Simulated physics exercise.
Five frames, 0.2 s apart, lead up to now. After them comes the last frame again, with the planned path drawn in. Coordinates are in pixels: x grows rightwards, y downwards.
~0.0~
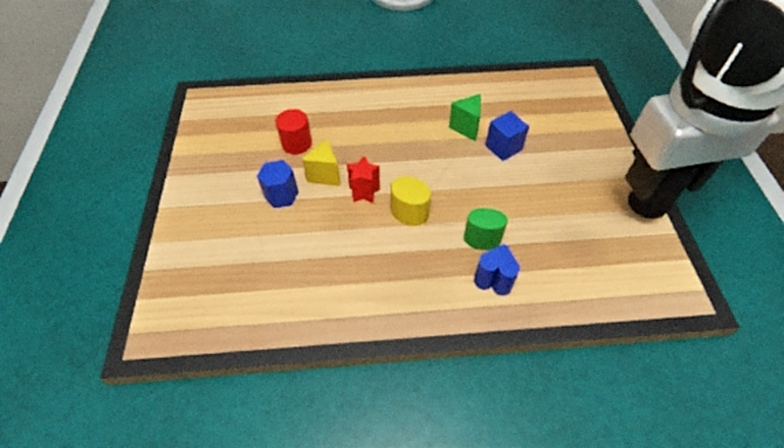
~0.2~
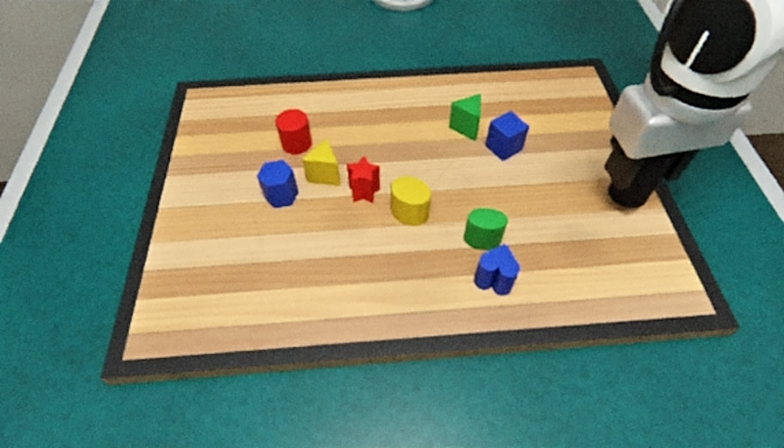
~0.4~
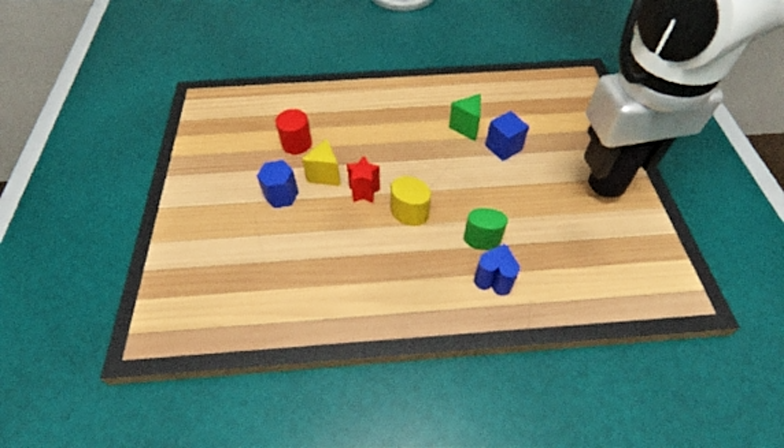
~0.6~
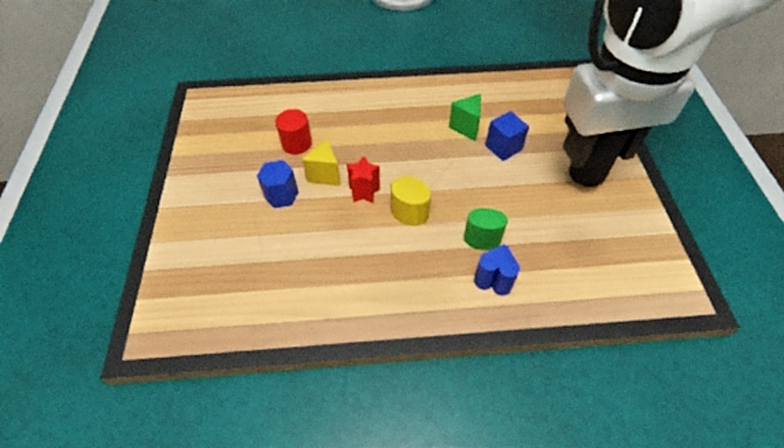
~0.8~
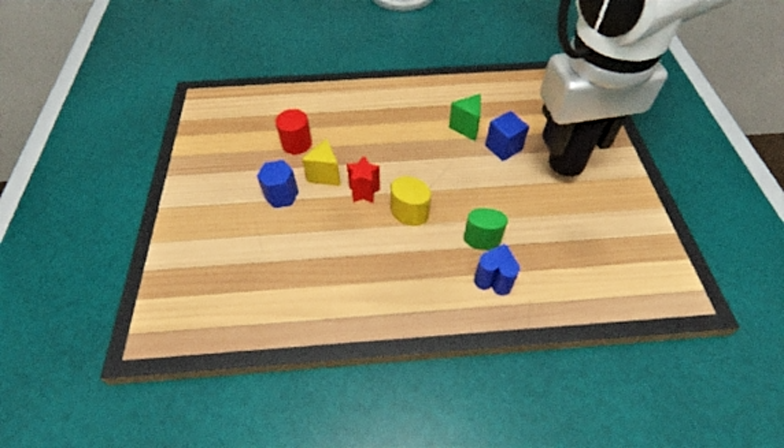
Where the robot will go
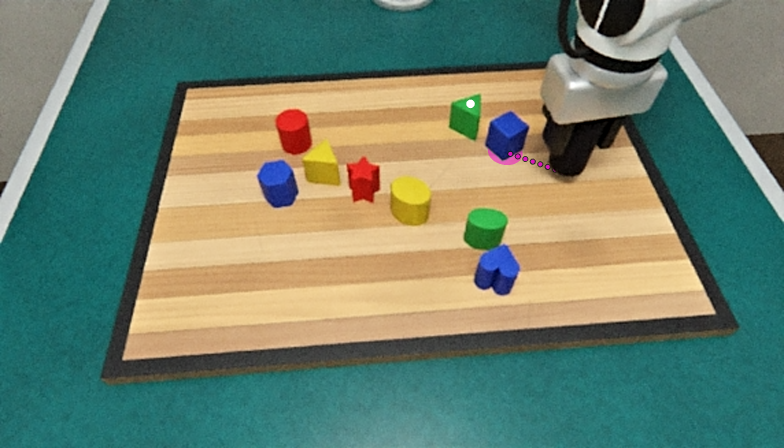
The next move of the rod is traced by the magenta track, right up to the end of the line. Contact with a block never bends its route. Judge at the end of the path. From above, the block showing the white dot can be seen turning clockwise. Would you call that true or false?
True
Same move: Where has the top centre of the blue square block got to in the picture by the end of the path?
The centre of its top face lies at (483, 116).
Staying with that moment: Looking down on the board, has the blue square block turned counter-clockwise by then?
Yes, I think so.
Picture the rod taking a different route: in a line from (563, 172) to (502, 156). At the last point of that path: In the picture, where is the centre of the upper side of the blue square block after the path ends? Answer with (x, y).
It will likely be found at (484, 115).
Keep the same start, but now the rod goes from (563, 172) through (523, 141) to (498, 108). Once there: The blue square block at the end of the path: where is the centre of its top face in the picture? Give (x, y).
About (493, 115).
The line goes in a line from (563, 172) to (505, 152); the dot is on the green three-sided block.
On the path given first. Halfway along, rod at (536, 153); nothing pushed yet.
At the end, rod at (508, 143); green three-sided block at (465, 102), turned 25° clockwise; blue square block at (483, 116), turned 25° anticlockwise.
